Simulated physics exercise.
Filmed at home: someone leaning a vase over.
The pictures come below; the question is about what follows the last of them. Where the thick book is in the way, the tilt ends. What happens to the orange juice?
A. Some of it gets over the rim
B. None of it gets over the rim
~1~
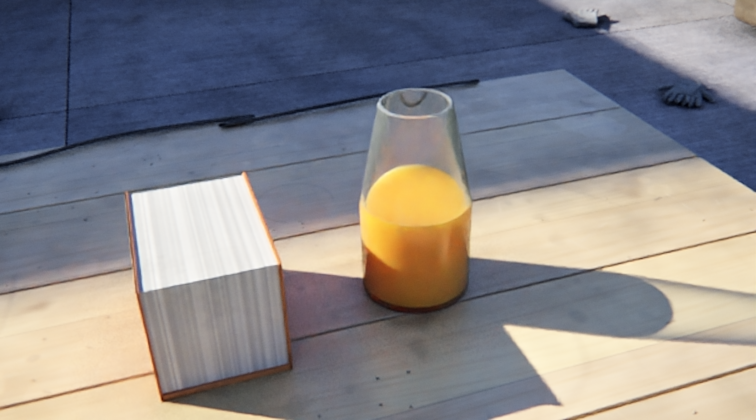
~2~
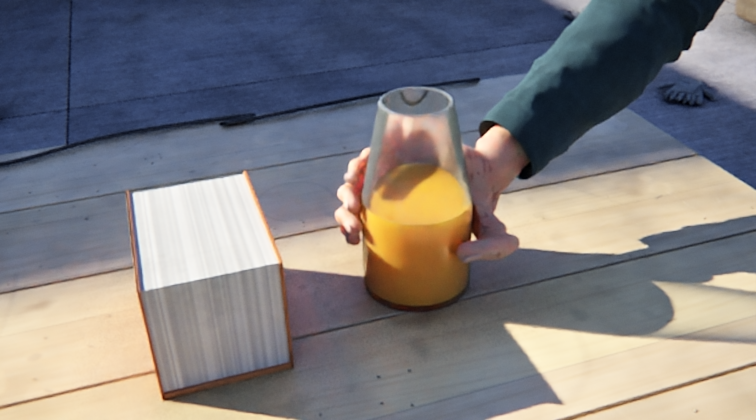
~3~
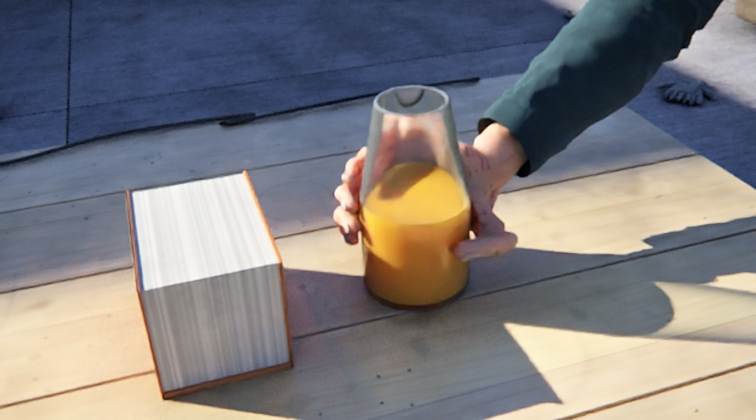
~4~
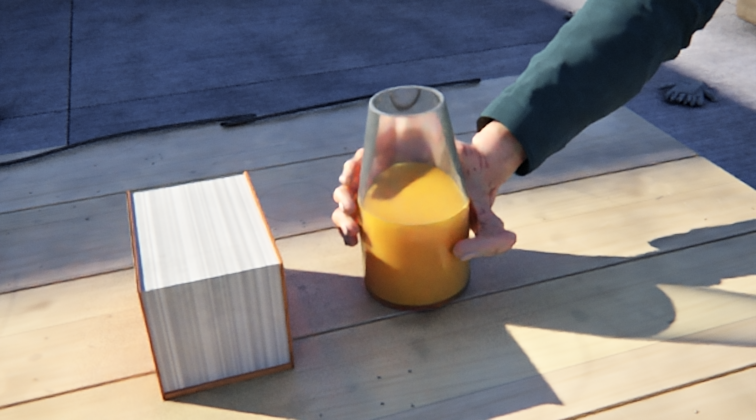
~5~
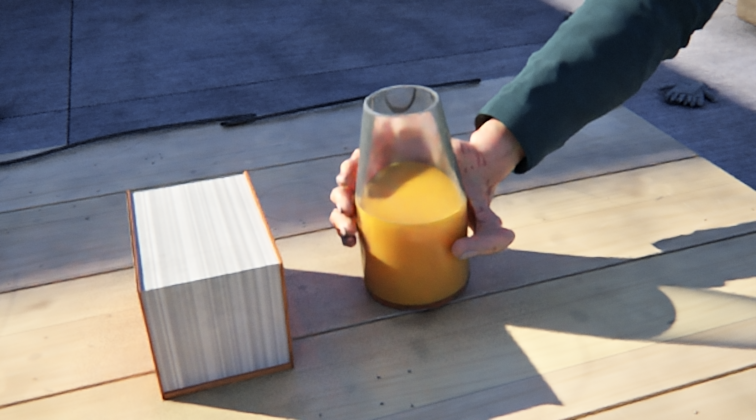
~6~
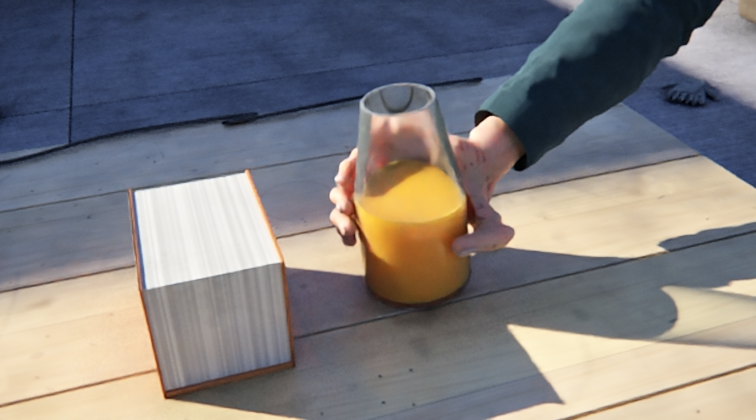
The answer is B.
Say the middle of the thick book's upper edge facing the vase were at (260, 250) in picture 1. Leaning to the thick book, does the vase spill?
Outcome: Fully contained.
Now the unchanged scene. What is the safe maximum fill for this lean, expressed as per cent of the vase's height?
Roughly 85 per cent.
Shortly, the vase leans by about 25°; none is lost.
Then, the vase leans by about 40°; none is lost.
At the finish, the vase leans by about 45°, against the thick book; none is lost.
